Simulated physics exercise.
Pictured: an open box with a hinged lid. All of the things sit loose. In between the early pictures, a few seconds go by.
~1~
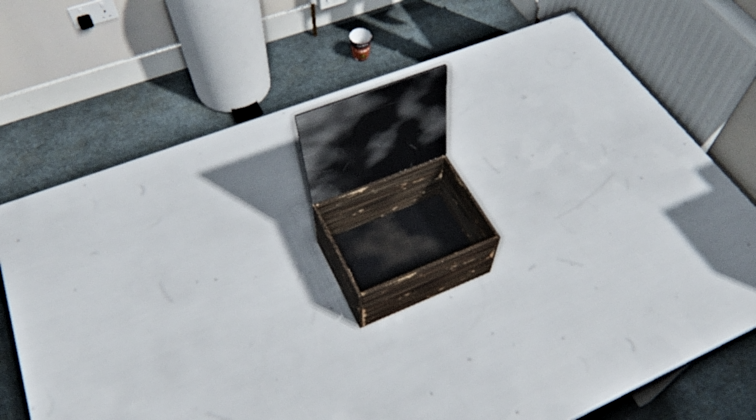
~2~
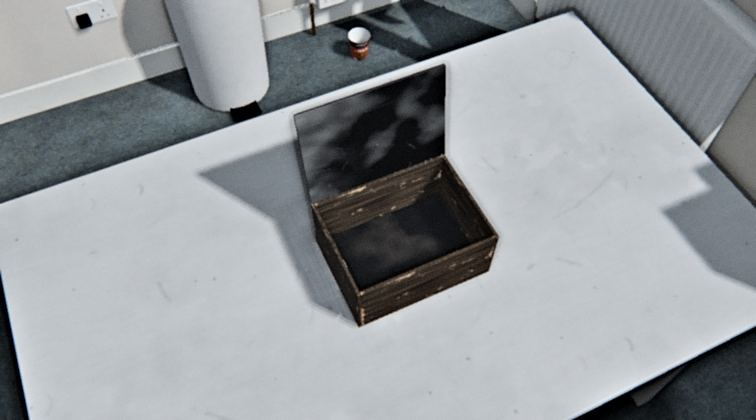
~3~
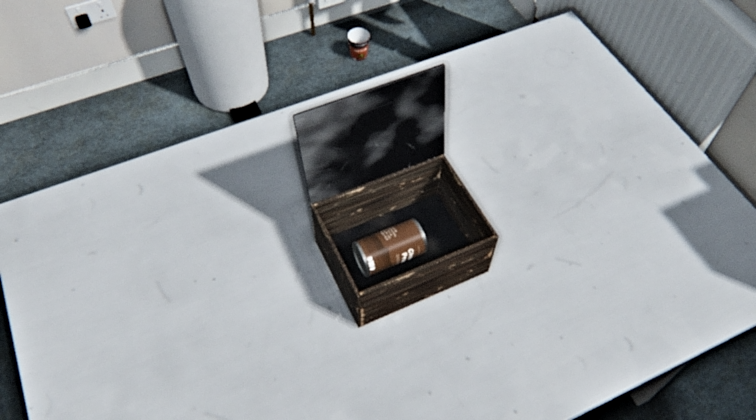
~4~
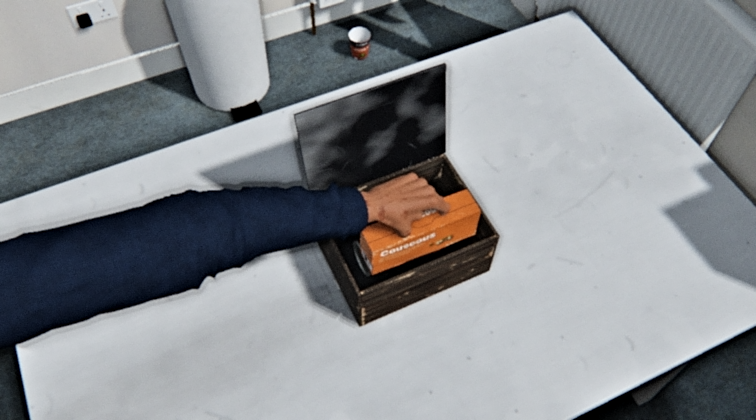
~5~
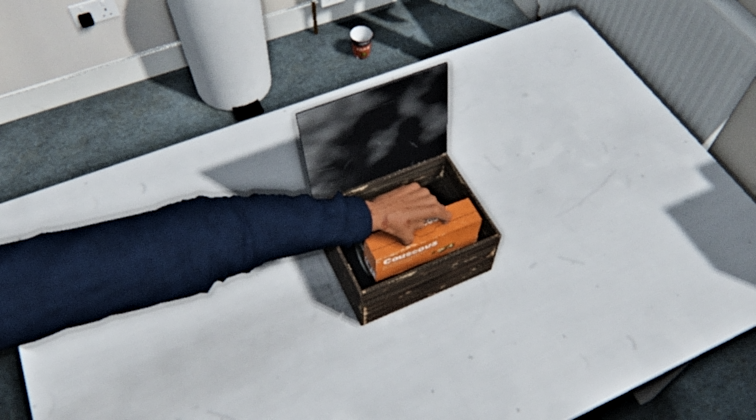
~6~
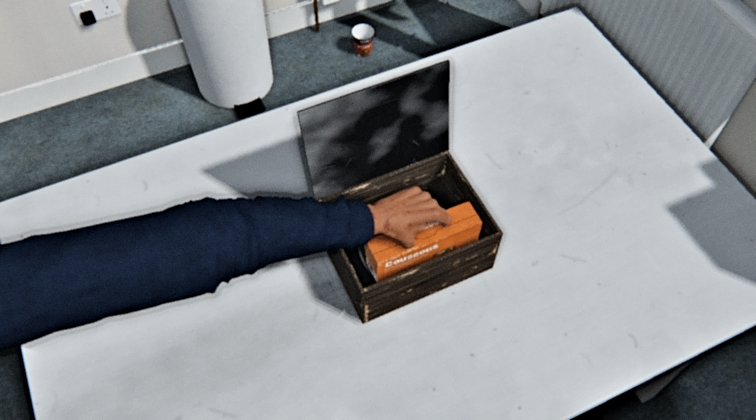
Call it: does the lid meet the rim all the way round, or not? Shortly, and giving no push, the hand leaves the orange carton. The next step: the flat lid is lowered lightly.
It meets the rim all the way round.
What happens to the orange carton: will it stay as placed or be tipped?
At the finish it holds its orientation.
Then, 1.00 s after the last picture, lid starting down; orange carton slid a little near (422, 266).
Then, 1.60 s after the last picture, lid 57° above the rim; orange carton slid a little near (422, 266).
Then, 2.00 s after the last picture, lid 17° above the rim; orange carton slid a little near (422, 266).
At rest, lid shut; moved from the start, orange carton; brown tin in place. Seen from the same camera at the end, orange carton near (422, 266).
